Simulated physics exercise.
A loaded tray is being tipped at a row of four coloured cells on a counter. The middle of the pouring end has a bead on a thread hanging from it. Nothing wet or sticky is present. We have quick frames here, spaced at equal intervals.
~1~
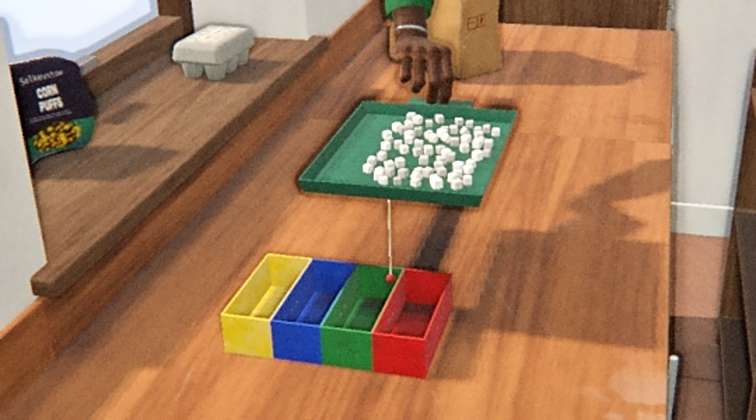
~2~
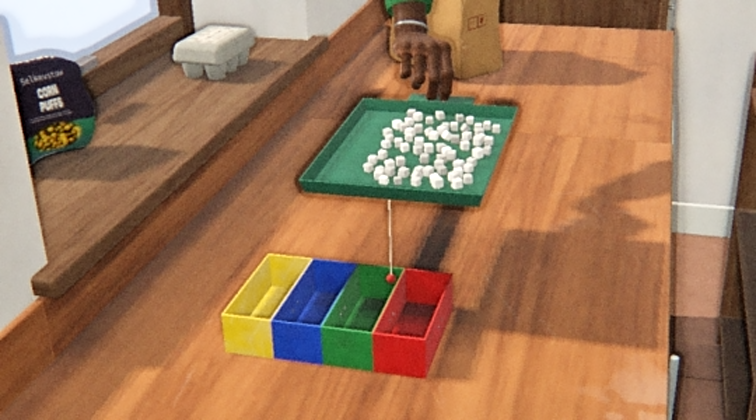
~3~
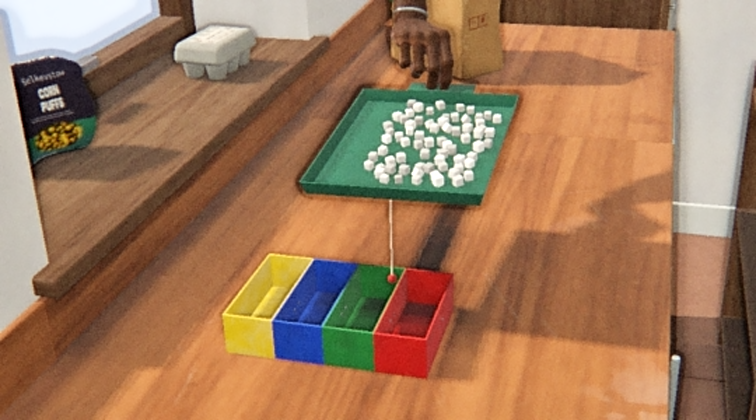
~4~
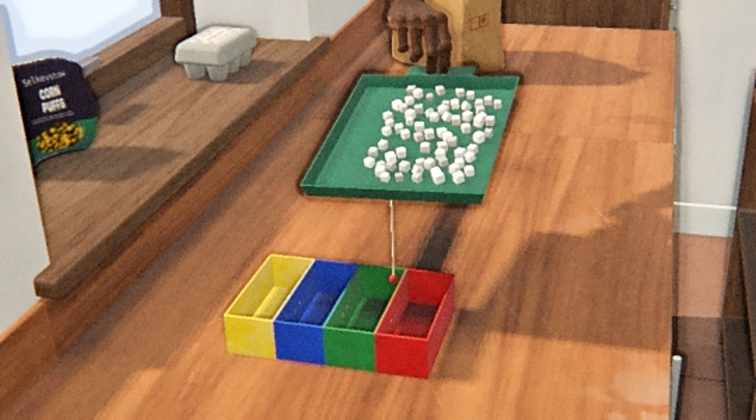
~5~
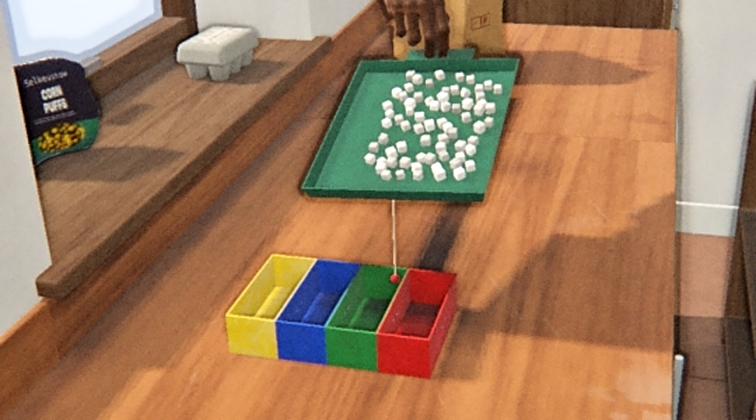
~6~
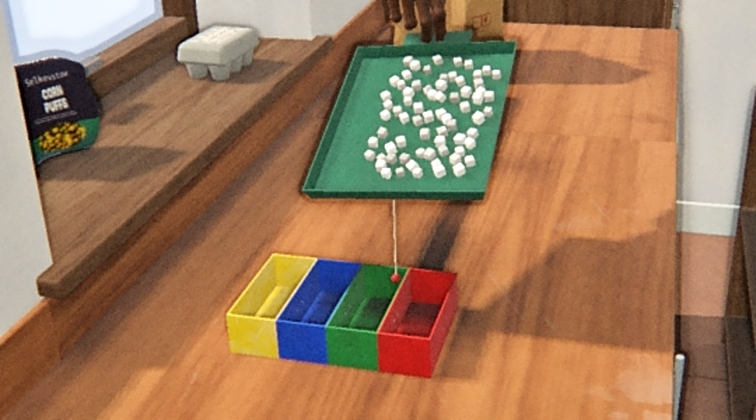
A green tray of white cubes was tilted steadily more steeply toward four coloured compartments on a wooden counter, as a hand raised its far end, and by the last moment a few cubes had shifted.
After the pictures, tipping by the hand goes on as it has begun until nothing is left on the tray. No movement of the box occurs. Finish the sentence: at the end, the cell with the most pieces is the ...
... Blue one.
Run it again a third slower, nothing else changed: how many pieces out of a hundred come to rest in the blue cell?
About 40 %.
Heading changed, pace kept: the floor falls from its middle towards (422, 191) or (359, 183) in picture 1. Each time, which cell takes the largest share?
The red one; blue.
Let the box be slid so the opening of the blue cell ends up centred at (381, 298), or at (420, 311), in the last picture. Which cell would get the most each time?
The cell in yellow, then the yellow cell.
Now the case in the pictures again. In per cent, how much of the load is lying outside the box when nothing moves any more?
Close to 0 in a hundred.
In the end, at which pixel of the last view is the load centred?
About (329, 336).
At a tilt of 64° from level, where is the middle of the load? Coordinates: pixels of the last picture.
The centre of the load shows up near (372, 179) in the last view.
Soon after the last picture, tray tipped steeply; nearly all on the tray; a stray few falling or outside the box.
A little later, tray tipped past a quarter turn; about half on the tray; about a quarter in the blue cell; a small part in the yellow cell; a small part in the green cell; a stray few in the red cell; a small part falling or outside the box.
Later still, tray tipped past a quarter turn; about half in the blue cell; about a quarter in the green cell; a small part in the red cell; a small part in the yellow cell; a stray few falling or outside the box.
At rest, tray tipped past a quarter turn; about half in the blue cell; about a quarter in the green cell; a small part in the red cell; a small part in the yellow cell; a stray few outside the box.
